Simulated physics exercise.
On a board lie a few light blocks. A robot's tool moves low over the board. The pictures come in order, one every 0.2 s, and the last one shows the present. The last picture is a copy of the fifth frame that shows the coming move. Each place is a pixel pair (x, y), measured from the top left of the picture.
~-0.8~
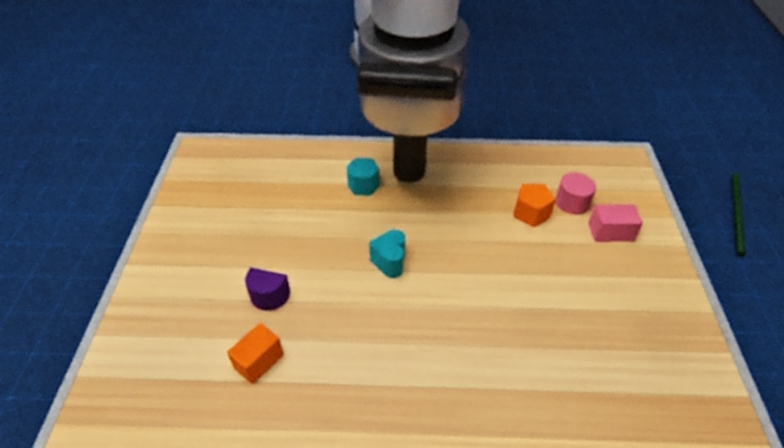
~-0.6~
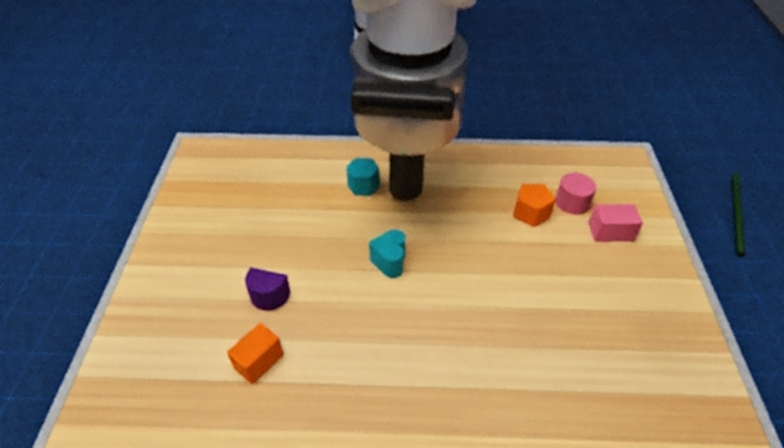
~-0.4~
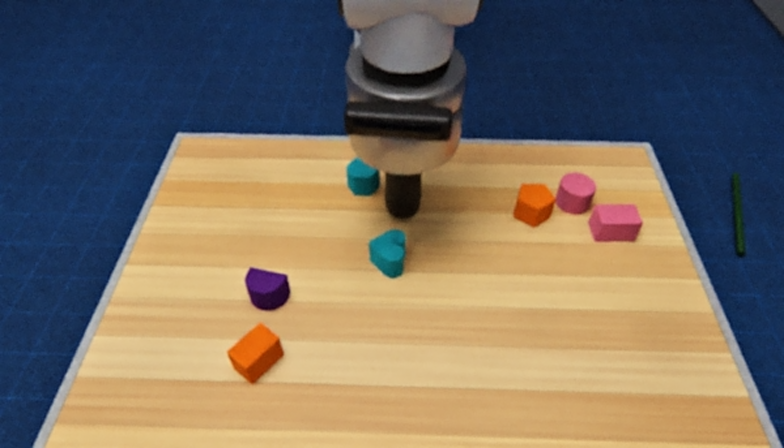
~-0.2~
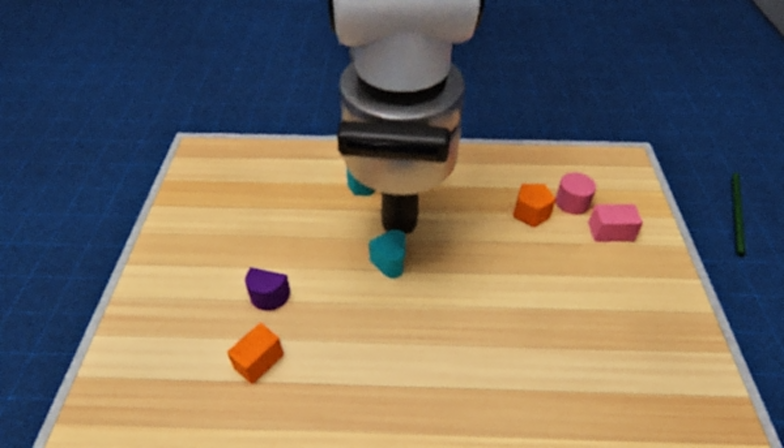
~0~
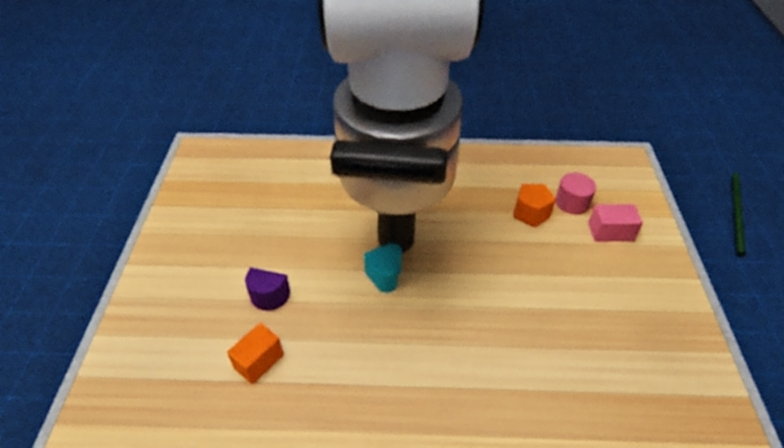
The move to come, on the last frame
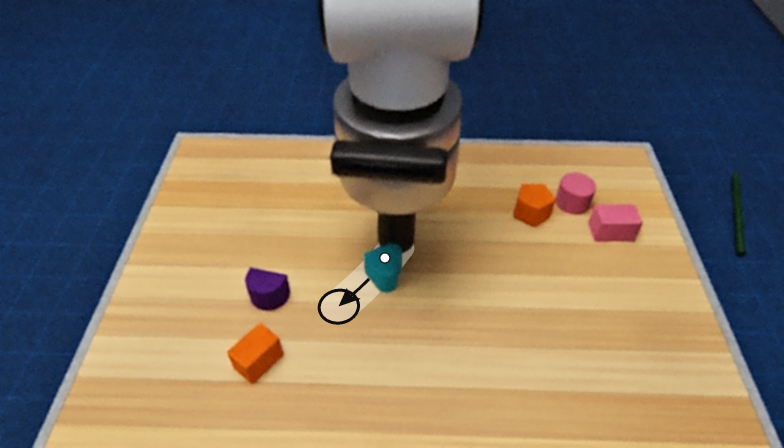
The robot's dark tool moved slowly down the wooden board, past the turquoise block near the top edge, then nudged the turquoise heart block slightly downward while the other blocks in view stayed still.
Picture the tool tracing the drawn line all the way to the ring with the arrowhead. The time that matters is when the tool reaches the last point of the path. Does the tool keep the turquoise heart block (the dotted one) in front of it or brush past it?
By the time the path ends, the turquoise heart block has slid off to the side or behind.
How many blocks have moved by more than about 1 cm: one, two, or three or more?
My forecast: 1.
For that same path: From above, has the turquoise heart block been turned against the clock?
Yes.
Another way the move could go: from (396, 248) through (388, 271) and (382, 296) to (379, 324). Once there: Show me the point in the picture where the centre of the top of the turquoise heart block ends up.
I'd expect the centre of its top face to be at (345, 322).
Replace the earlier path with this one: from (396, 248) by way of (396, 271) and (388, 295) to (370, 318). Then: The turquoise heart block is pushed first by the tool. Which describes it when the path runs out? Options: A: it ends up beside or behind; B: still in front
(B)
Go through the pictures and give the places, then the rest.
In the first picture, tool tip at (409, 172); block tops, purple half-round block at (263, 280); turquoise heart block at (390, 244).
In the second picture, tool at (406, 190); blocks unchanged.
In the third picture, tool at (403, 207); blocks unchanged.
In the fourth picture, tool at (399, 224); blocks unchanged.
In the fifth picture, tool at (396, 241); purple half-round block at (263, 280); turquoise heart block at (385, 258).
Path on the board, from (396, 248) by way of (380, 267) and (361, 287) to (339, 306); the dot is on the turquoise heart block.
On the path given first. Halfway along, tool at (371, 270); turquoise heart block at (366, 293), turned 25° anticlockwise.
At the end, tool at (338, 300); purple half-round block in place; turquoise heart block at (357, 319), turned 90° anticlockwise.
